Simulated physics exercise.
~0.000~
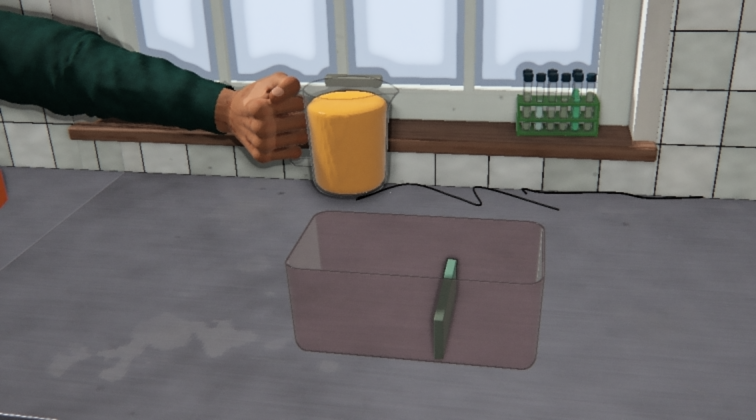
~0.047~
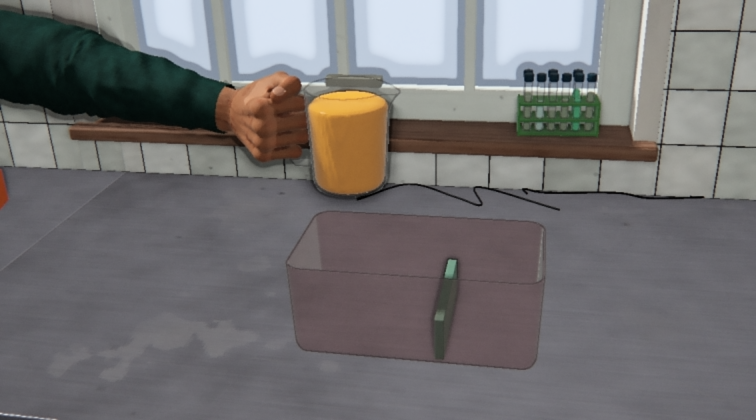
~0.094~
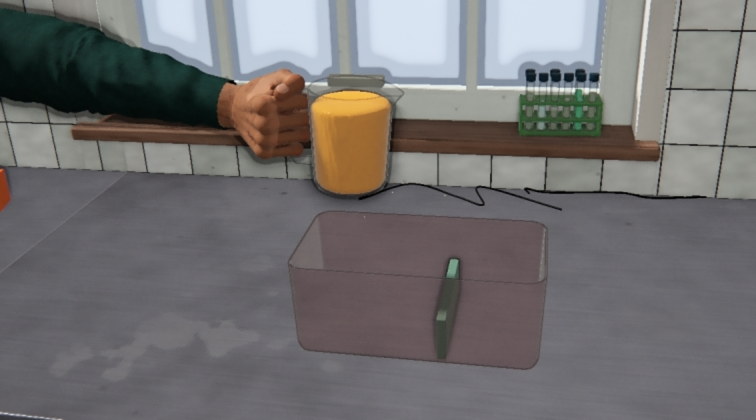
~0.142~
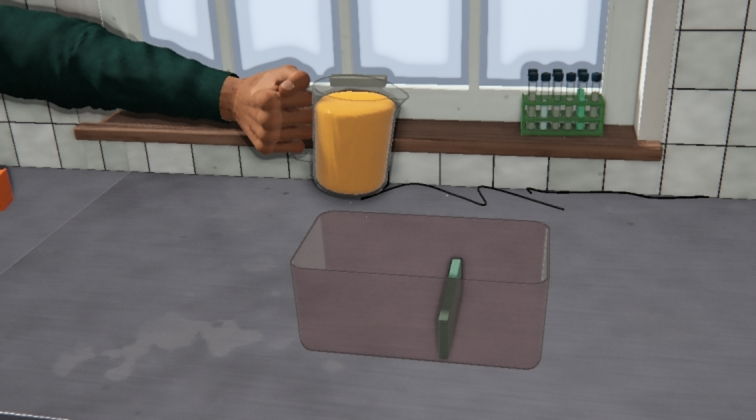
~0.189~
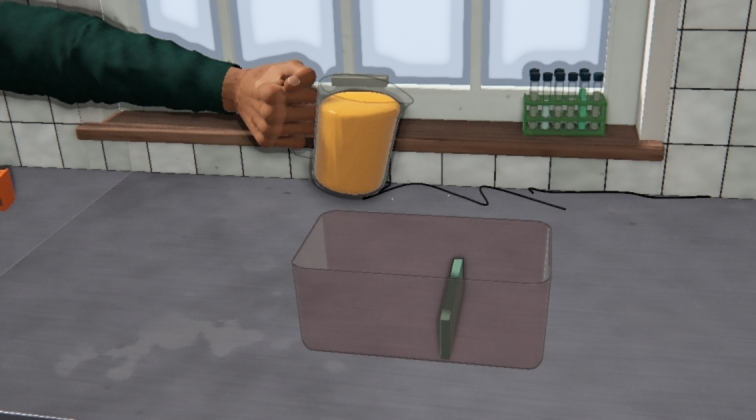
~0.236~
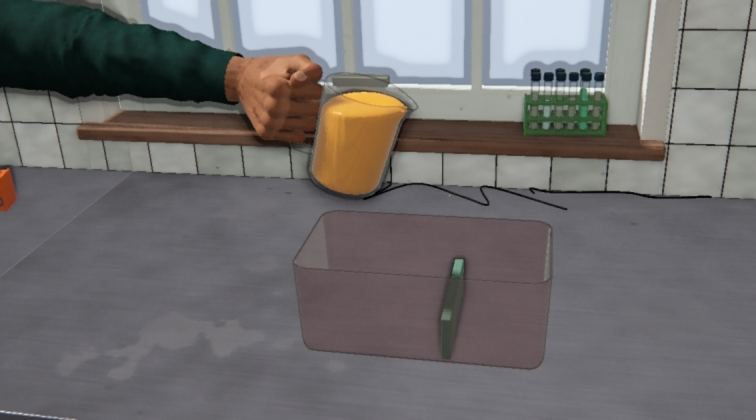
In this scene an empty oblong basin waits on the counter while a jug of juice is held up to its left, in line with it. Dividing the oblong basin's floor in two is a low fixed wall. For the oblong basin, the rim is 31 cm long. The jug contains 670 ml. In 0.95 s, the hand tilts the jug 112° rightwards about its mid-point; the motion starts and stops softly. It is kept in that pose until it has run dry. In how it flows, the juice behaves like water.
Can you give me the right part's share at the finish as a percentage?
Sure, about 69 percent.
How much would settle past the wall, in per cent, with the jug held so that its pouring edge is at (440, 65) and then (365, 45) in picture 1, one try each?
I'd expect close to 70 per cent and then close to 30 per cent.
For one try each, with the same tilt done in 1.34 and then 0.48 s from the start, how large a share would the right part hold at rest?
In order, 75 and 50 per cent.
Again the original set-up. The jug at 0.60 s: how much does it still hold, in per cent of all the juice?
I'd put it near 74 percent.
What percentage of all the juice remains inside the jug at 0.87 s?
Close to 18 in a hundred.
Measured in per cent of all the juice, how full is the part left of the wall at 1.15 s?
I'd say near 28 percent.
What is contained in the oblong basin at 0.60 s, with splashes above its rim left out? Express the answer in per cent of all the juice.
Some 7 per cent.
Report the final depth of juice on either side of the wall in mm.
Left part about 6 mm deep, right part about 26 mm deep.
By 0.60 s the tilt is 78° and 73 per cent is still to pour, 0 is left of the wall and 7 right of it.
By 0.87 s the tilt is 110° and 17 per cent is still to pour, 8 is left of the wall and 56 right of it.
By 1.15 s the tilt is 112° and 0 per cent is still to pour, 28 is left of the wall and 69 right of it.
By 1.45 s the tilt is 112° and 0 per cent is still to pour, 30 is left of the wall and 69 right of it.
At rest 30 per cent lies left of the wall, 69 right of it and 1 outside.
